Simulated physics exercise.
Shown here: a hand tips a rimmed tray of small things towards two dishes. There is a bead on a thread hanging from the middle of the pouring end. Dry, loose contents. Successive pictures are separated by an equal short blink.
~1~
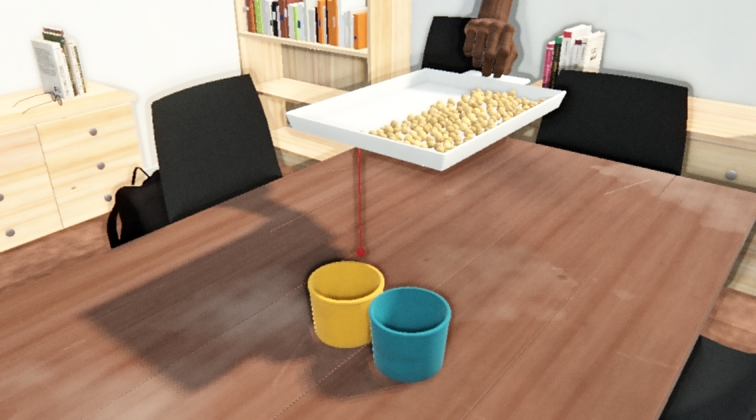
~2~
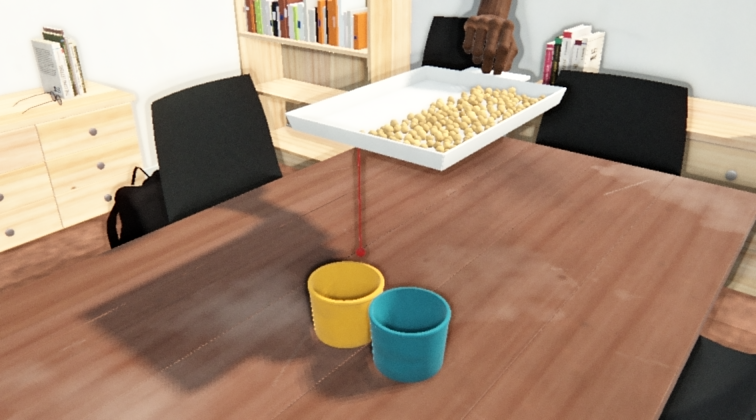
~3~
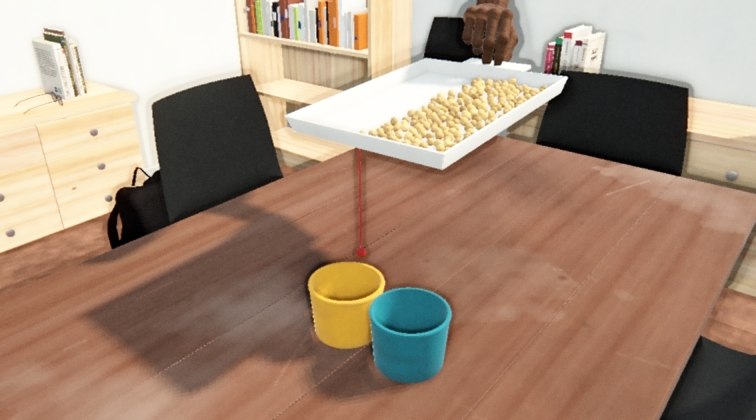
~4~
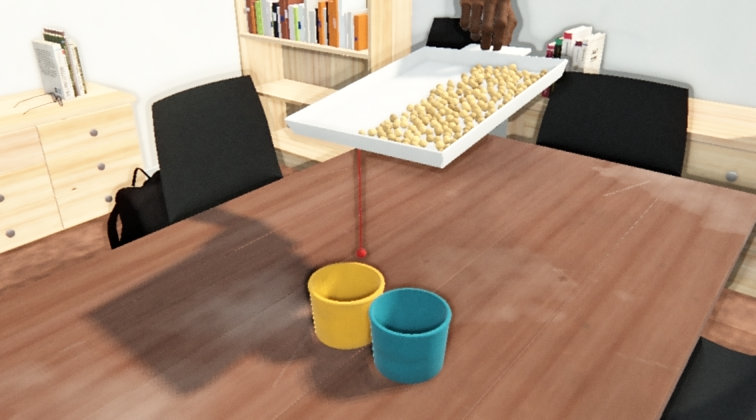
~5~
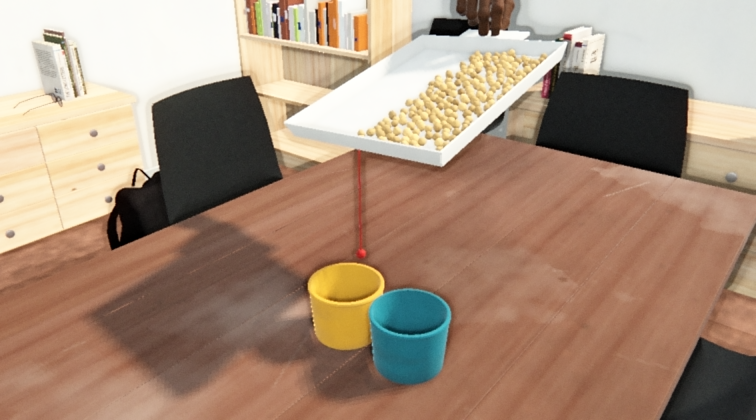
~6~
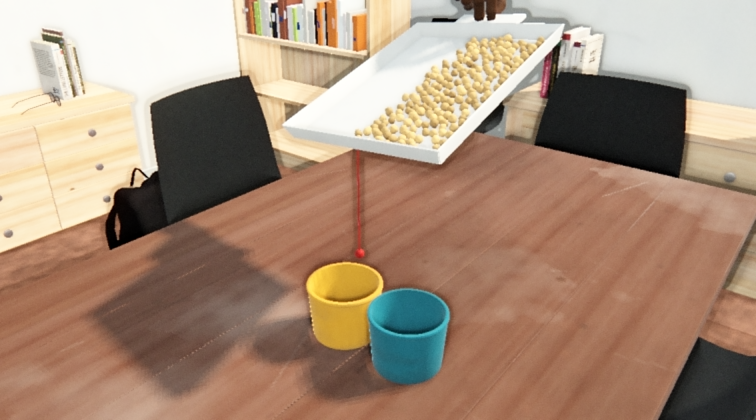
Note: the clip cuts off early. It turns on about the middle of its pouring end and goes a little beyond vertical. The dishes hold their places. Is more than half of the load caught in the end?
No.
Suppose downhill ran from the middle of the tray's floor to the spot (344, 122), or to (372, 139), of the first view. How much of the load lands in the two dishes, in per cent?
I'd say some 0 in a hundred at first, then 30 in a hundred.
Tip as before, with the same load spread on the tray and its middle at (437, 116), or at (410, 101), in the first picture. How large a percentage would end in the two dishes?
It would be roughly 10 per cent for the first and roughly 10 per cent for the second.
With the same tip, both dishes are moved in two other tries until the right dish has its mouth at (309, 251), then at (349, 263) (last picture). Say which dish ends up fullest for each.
Try 1: The rightmost dish; try 2: The leftmost dish.
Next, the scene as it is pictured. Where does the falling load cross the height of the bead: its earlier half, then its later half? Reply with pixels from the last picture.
Initially about (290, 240); subsequently about (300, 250).
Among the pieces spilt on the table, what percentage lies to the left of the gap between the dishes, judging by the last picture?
Roughly 100 in a hundred.
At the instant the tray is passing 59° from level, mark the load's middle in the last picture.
The middle of the load sits near (345, 121).
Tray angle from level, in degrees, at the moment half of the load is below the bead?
That happens at close to 110 degrees.
Just after the last frame, tray tipped steeply; almost all on the tray; about a tenth in the air.
A moment on, tray tipped right over; roughly two thirds on the tray; just a few in the left dish; roughly a quarter outside both; about a tenth in the air.
Further on, tray tipped past a quarter turn; about a tenth in the left dish; the larger part outside both.
When it is over, tray tipped past a quarter turn; not one in the right dish; about a tenth in the left dish; the larger part outside both.
